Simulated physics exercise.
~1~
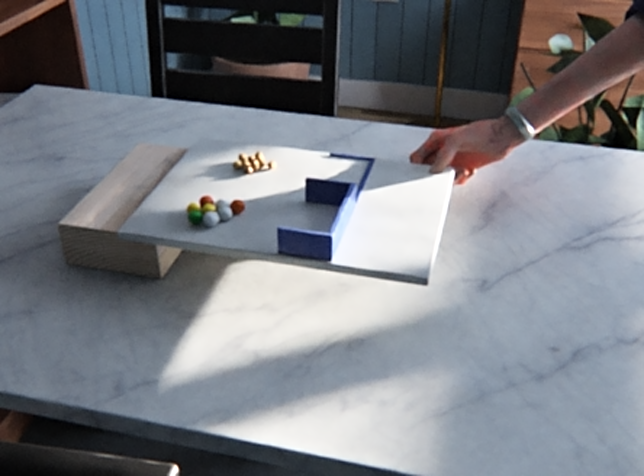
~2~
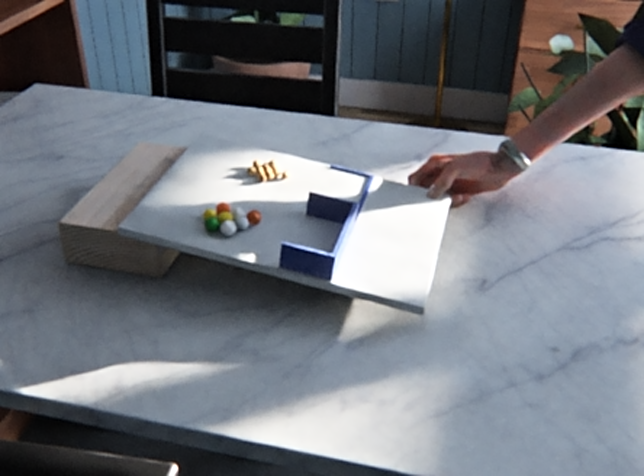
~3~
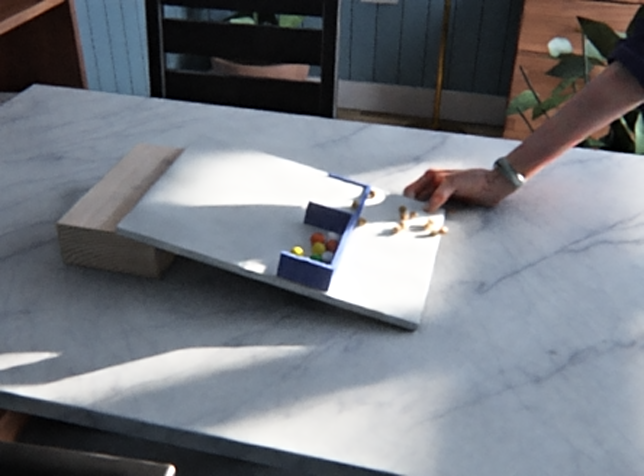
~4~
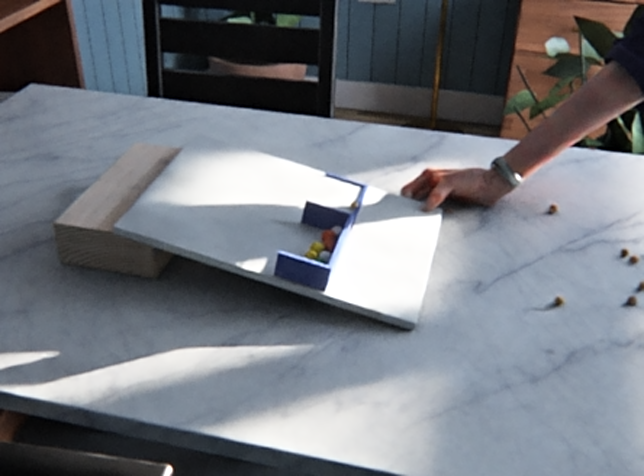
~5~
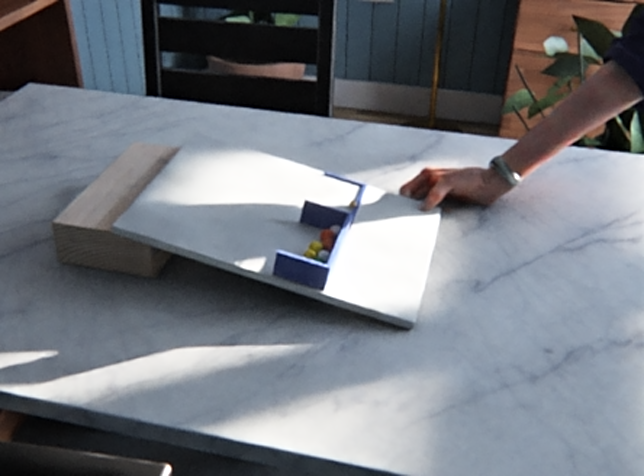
White board tilting down in a hand's grip, colourful balls stopping at a blue barrier while most tan pieces roll off rightward.
